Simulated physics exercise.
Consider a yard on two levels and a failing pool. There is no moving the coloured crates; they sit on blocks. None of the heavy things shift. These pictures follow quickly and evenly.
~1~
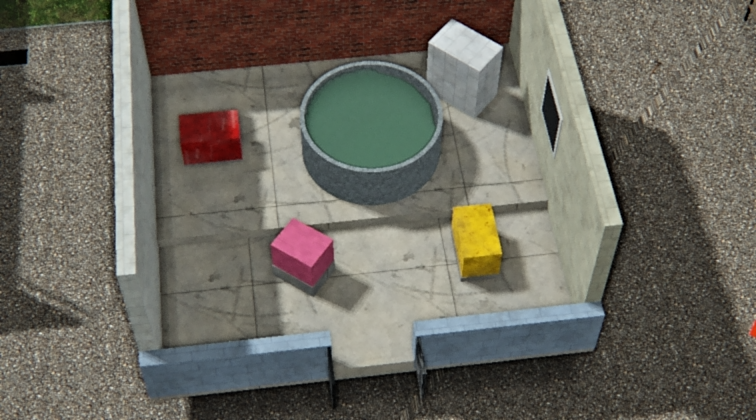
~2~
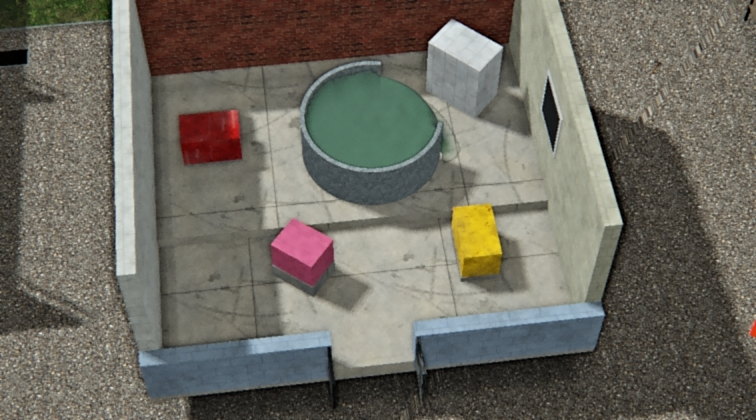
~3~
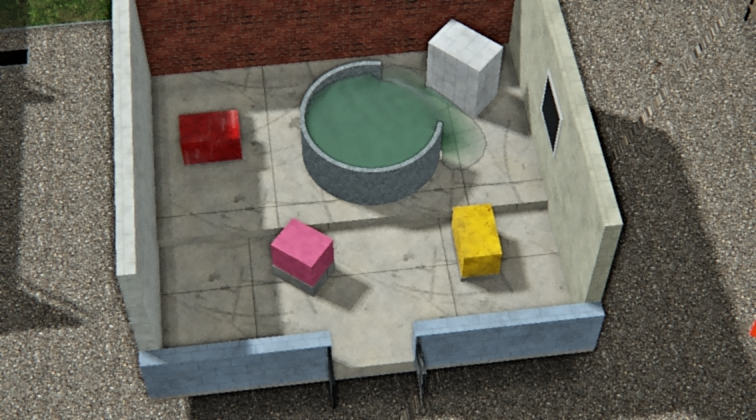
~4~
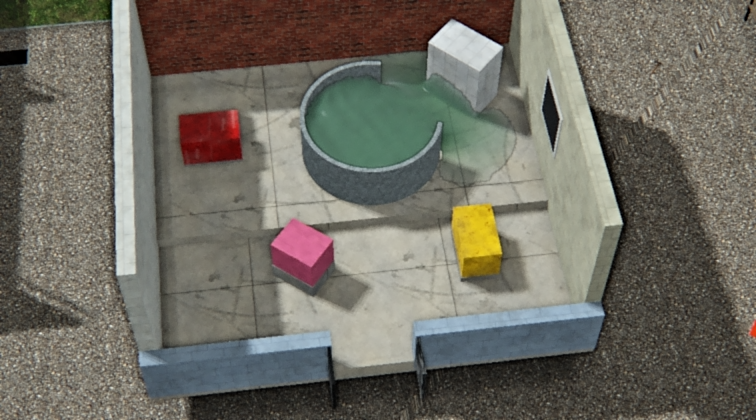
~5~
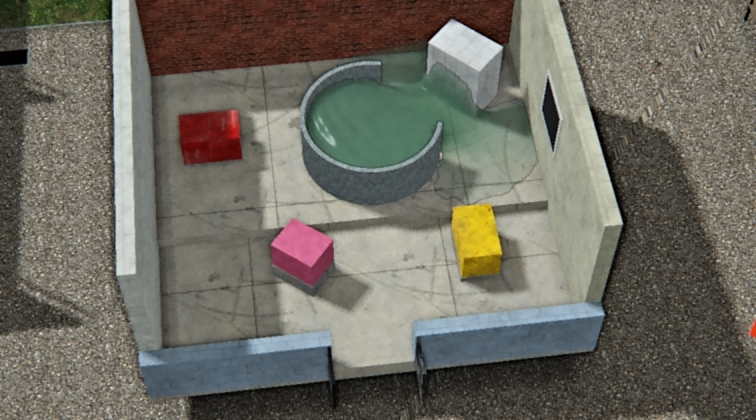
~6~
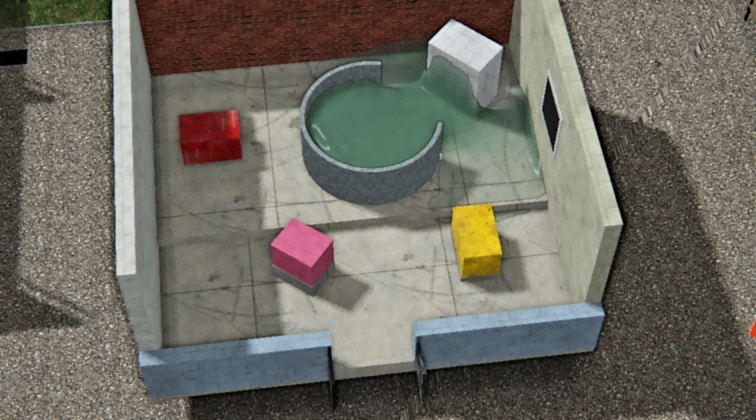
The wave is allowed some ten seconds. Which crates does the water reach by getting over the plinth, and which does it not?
The red crate is reached, the yellow crate is reached, the pink crate is not reached.
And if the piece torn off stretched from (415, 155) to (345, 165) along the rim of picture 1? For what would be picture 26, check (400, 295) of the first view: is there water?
That spot: Submerged.
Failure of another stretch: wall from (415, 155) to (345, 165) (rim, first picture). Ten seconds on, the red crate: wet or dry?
As far as I can tell, the red crate stays clear.
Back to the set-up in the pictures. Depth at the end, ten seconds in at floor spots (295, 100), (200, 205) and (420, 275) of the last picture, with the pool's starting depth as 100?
My figures are about 10, 2 and 10 percent.
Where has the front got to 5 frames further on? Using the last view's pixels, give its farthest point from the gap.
The wet edge reaches furthest near (566, 287).
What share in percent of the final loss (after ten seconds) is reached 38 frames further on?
Roughly 25 percent.
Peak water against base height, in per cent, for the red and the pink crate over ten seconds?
About 330 and 80 per cent.
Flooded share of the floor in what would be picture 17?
Estimate: Some 40 in a hundred.
A moment on, water covers 25 % of the floor; the red crate not reached, the yellow crate water round its plinth, the pink crate not reached.
Next, water covers 40 % of the floor; the red crate water round its plinth, the yellow crate water round its plinth, the pink crate not reached.
Then, water covers 65 % of the floor; the red crate water round its plinth, the yellow crate water round its plinth, the pink crate water round its plinth.
Later, water covers 95 % of the floor; the red crate water round its plinth, the yellow crate water round its plinth, the pink crate water round its plinth.
In the end, water covers 95 % of the floor; the red crate was topped, the yellow crate was topped, the pink crate stayed above the water.
